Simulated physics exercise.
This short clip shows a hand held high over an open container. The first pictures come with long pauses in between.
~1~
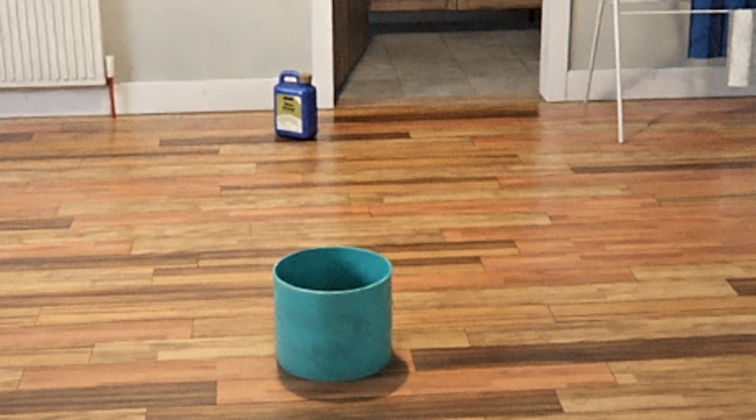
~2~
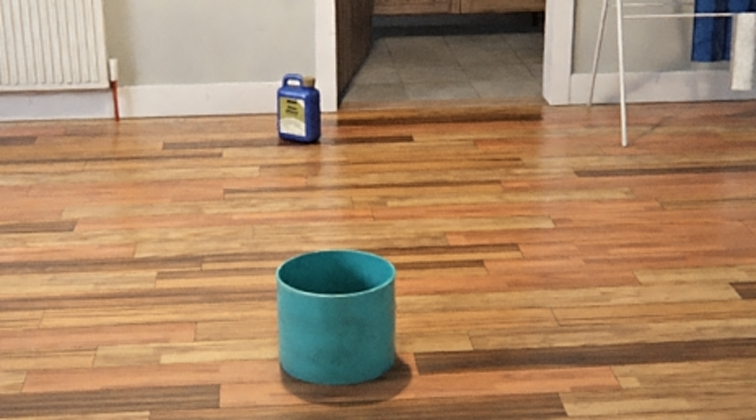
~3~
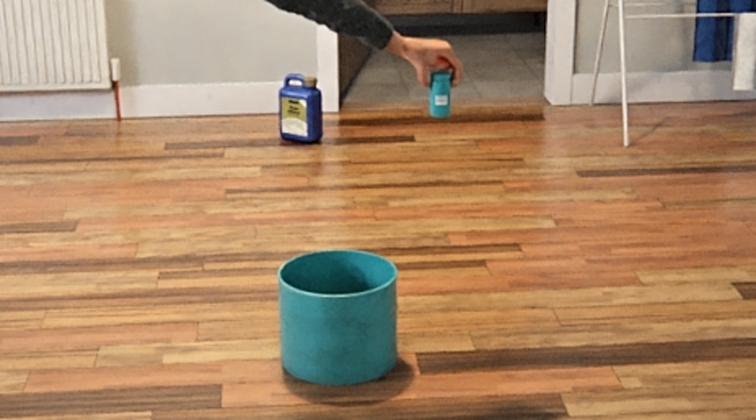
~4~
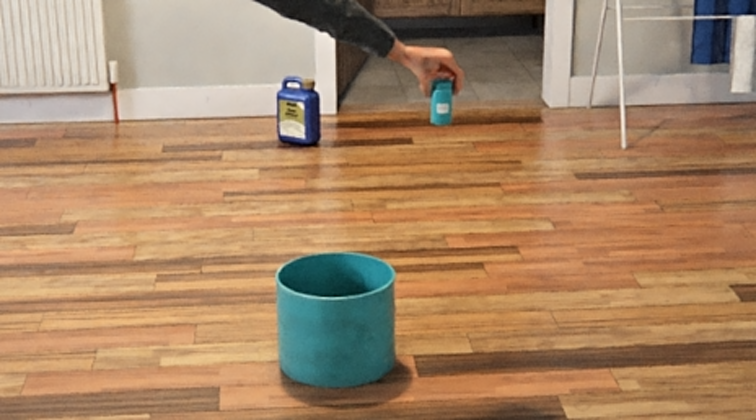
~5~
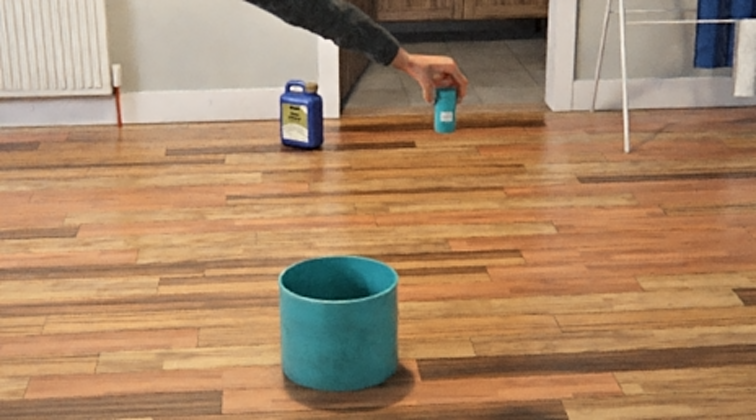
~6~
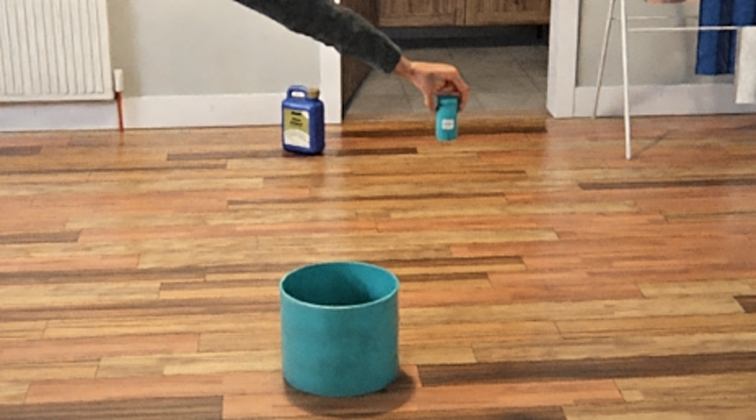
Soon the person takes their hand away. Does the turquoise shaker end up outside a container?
Yes, it ends up outside.
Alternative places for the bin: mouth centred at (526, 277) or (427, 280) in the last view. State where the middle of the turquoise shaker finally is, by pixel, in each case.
You'd find it finishing close to (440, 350) in the first case and (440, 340) in the second.
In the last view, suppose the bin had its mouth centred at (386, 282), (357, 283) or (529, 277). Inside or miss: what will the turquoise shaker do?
It stays out, stays out, stays out.
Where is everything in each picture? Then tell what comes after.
Bin (333, 312), in the first frame.
Bin (337, 315), in the second frame.
Still on the way; turquoise shaker (440, 94); bin (338, 315), in the third frame.
Still on the way; turquoise shaker (442, 102); bin (336, 318), in the fourth frame.
Still on the way; turquoise shaker (445, 110); bin (339, 321), in the fifth frame.
In place, still held; turquoise shaker (447, 118); bin (340, 327), in the sixth frame.
Then, 0.18 s on from there, turquoise shaker displaced well along near (446, 158).
Then, 0.28 s on from there, turquoise shaker on its way down near (445, 233).
Then, 0.38 s on from there, turquoise shaker on its way down near (443, 341).
In the end, the turquoise shaker misses, near (443, 348).
